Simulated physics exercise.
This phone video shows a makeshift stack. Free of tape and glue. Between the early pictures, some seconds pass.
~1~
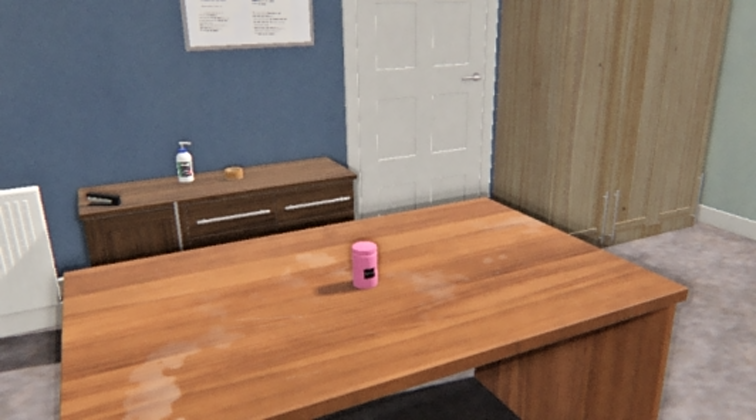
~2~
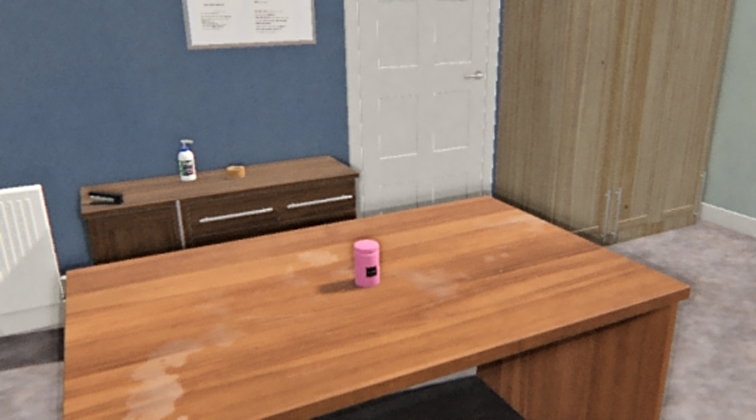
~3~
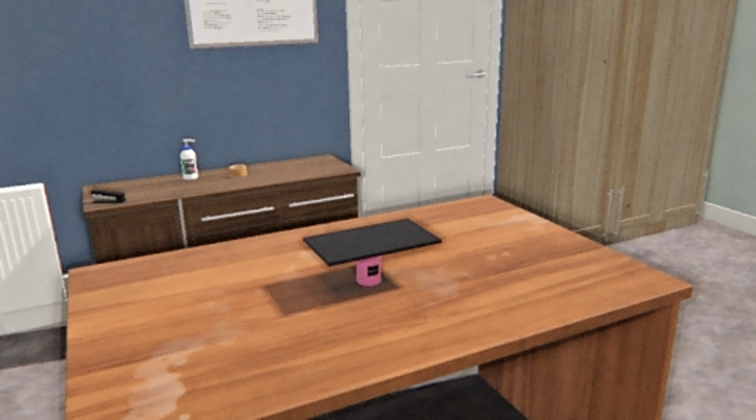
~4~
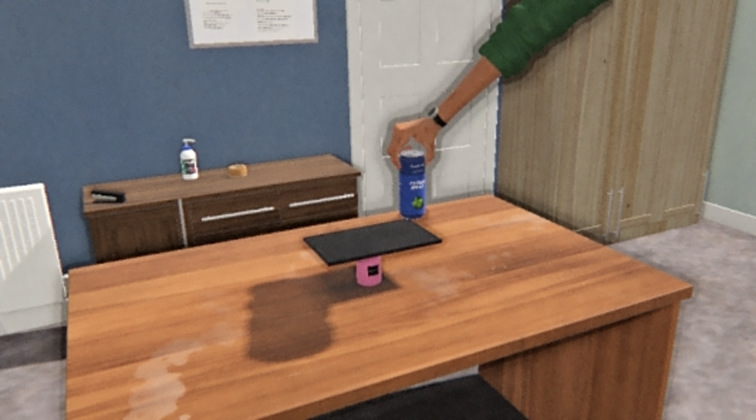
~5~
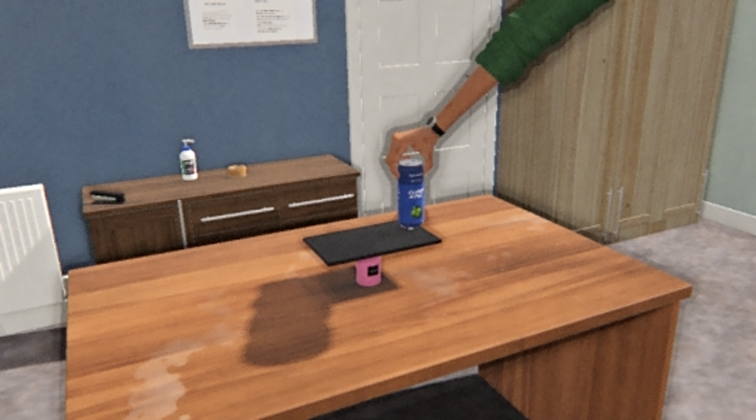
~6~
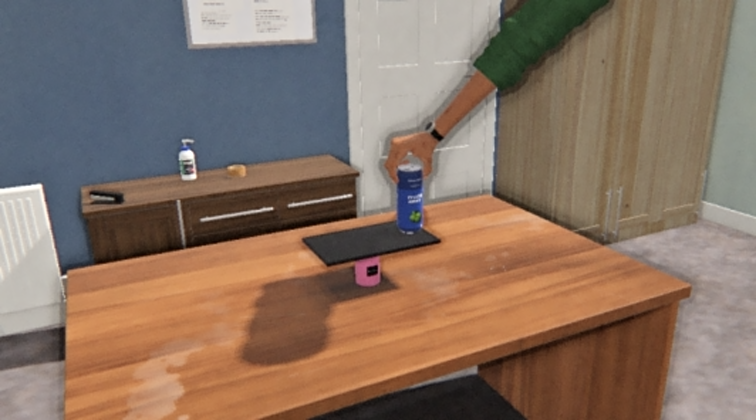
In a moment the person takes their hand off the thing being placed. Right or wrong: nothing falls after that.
Wrong.
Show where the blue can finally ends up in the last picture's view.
Roughly at pixel (457, 249).
Then, 0.30 s after the last picture, blue can now fallen; black lid tipped 61° from how it was; pink jar tipped 5° from how it was.
Then, 0.50 s after the last picture, black lid tipped 43° from how it was; pink jar slid a little.
Then, 0.60 s after the last picture, black lid tipped 34° from how it was; pink jar slid a little.
At rest, fallen, blue can; moved from the start, black lid; pink jar in place. Seen from the same camera at the end, blue can near (457, 249). The stack loses its balance.
